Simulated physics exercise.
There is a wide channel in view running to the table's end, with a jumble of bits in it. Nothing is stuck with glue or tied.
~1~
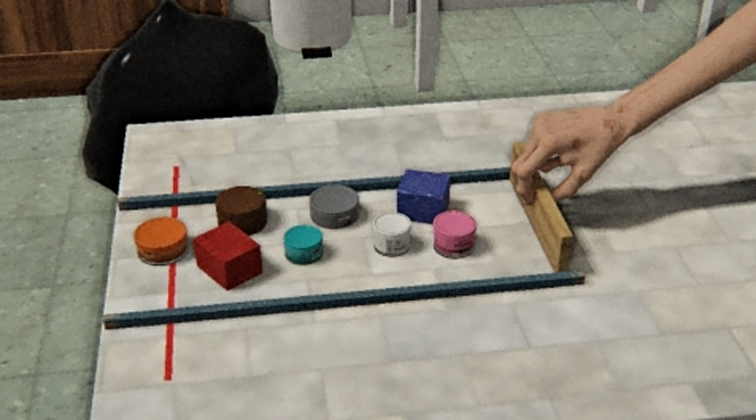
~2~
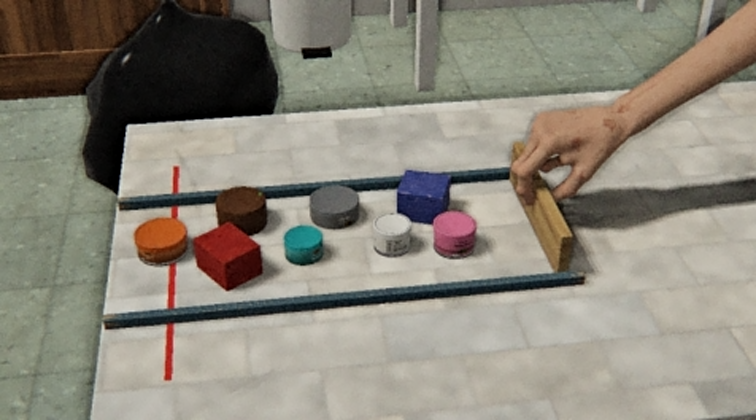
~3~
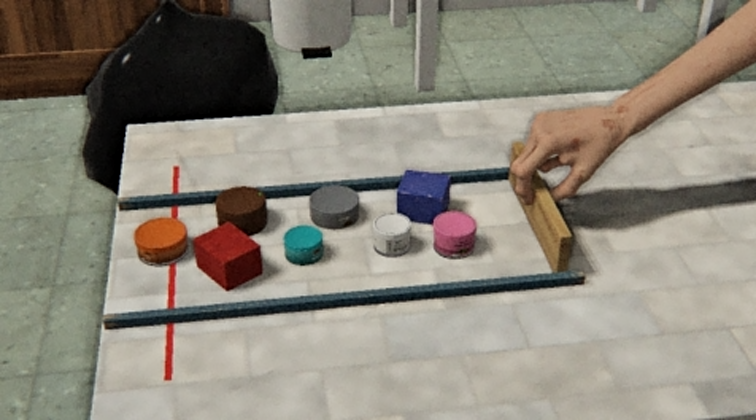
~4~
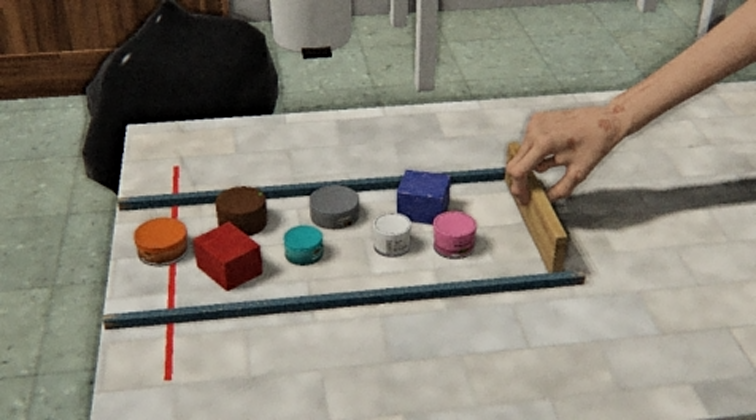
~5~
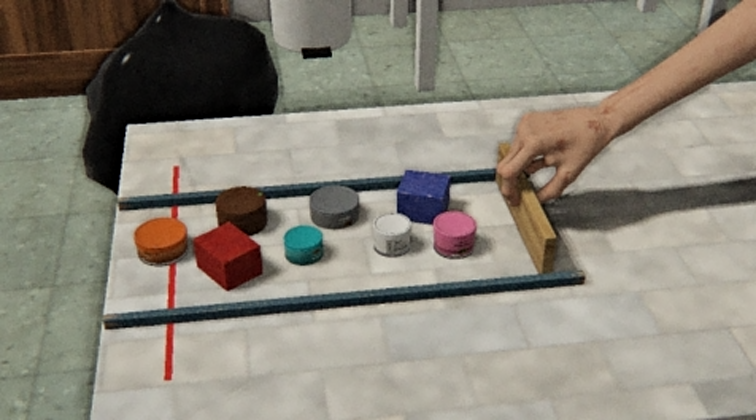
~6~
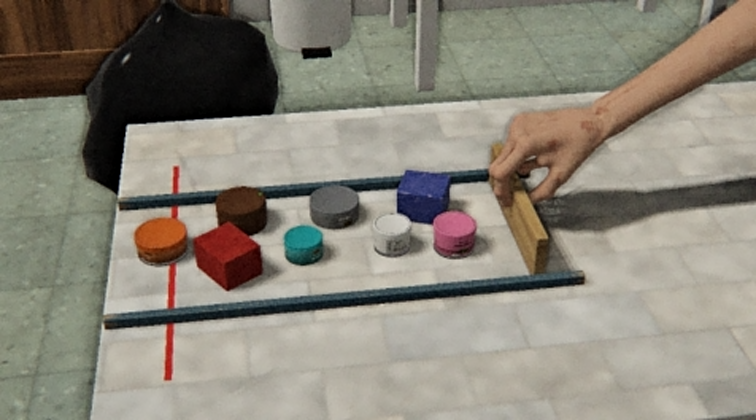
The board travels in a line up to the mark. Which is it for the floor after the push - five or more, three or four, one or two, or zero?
For the floor it is three or four.
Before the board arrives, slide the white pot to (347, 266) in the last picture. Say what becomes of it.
In the end the white pot ends up on top.
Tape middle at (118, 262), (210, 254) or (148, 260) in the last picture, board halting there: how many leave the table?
It would be 8, then 1, then 5.
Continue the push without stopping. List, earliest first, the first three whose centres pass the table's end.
First the brown lid, next the orange pot, then the grey tub.
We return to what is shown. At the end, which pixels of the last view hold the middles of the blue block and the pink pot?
Listed as asked: First (148, 222), and then (148, 274).
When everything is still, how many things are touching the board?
3 of them.
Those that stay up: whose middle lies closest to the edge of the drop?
That's the turquoise tub, it ends up nearest.
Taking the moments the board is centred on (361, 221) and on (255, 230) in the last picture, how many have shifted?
First 6, after that 8.
A little later, none off yet; orange pot at rest near (162, 242); red block at rest near (228, 256); brown lid at rest near (242, 212).
When it is over, the number that fall off is three or four; down, grey tub, brown lid, red block and orange pot.
